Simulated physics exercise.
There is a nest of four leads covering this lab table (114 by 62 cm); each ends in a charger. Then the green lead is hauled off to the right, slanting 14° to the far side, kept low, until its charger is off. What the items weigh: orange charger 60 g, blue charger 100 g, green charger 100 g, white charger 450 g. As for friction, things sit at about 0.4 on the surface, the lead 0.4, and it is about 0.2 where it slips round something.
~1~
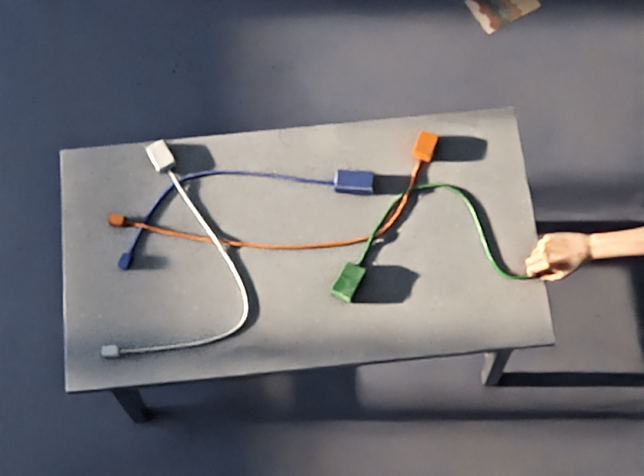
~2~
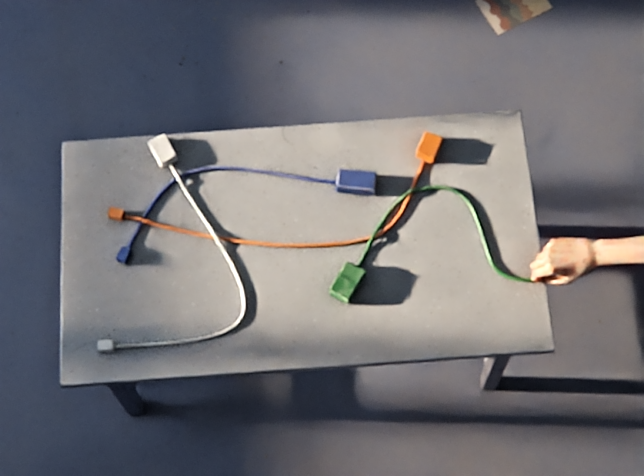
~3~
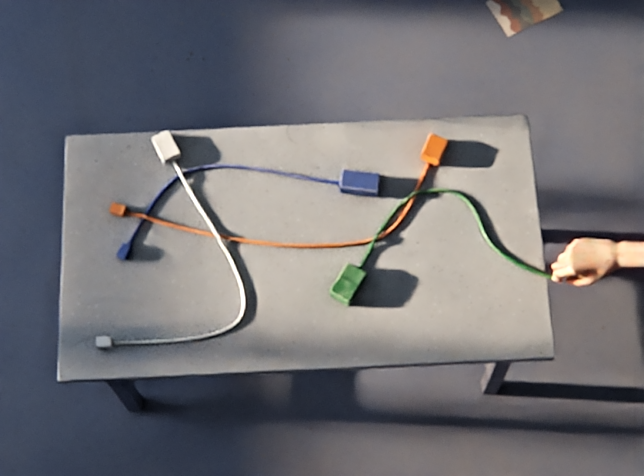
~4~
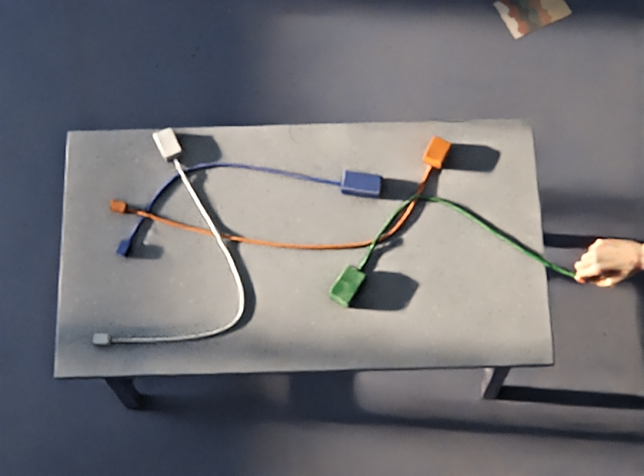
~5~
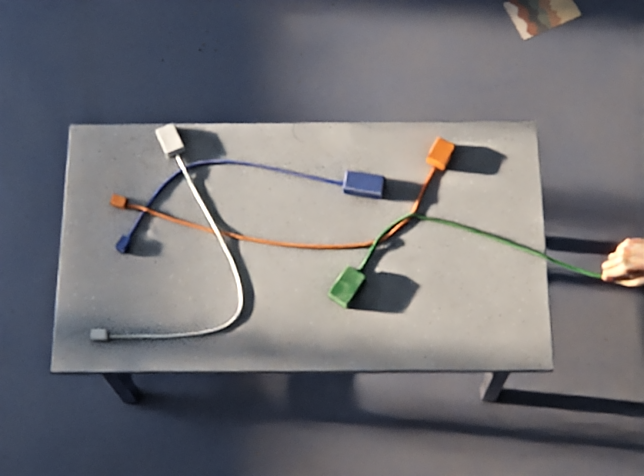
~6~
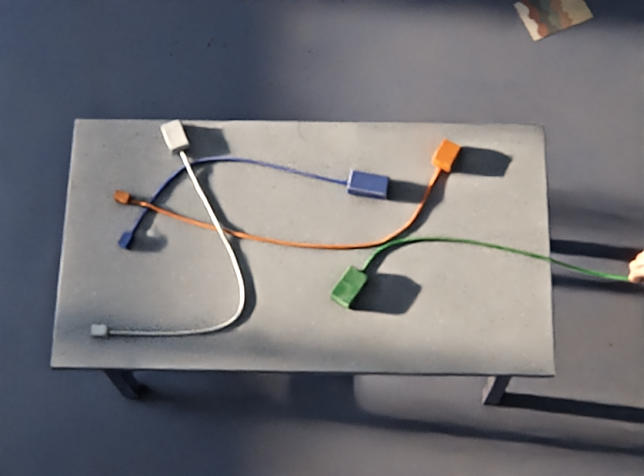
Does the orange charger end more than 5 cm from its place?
I'd say it holds steady.
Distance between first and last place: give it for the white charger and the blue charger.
So the white charger is 0 cm off its first spot and the blue charger is 0 cm off its first spot.
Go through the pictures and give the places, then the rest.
In the first frame, orange charger (426, 143); crossings (143, 226) orange over blue, (179, 181) white over blue, (225, 242) white over orange, (372, 238) green over orange, (412, 188) green over orange; green lead runs through (482, 235) (453, 188) (399, 199) (372, 238); grip (537, 275).
In the second frame, green lead runs through (455, 191) (372, 239); grip (541, 279).
In the third frame, green lead runs through (459, 195) (374, 241); grip (562, 280).
In the fourth frame, green lead runs through (460, 210) (374, 243); grip (585, 280).
In the fifth frame, green lead runs through (475, 231) (375, 244); grip (612, 279).
In the sixth frame, orange charger (447, 152); green lead runs through (558, 262) (497, 247) (436, 238) (383, 248); grip (639, 280).
Next, the green lead's tail end at (425, 290); green charger 13 cm off its start.
Then, the green lead's tail end at (516, 279); green charger 34 cm off its start.
After that, the green lead has left the top; green charger over the edge.
Later, the green lead has left the top; green charger over the edge.
At the end, the green lead has left the top; orange charger 0 cm off its start at (447, 152), green charger over the edge.
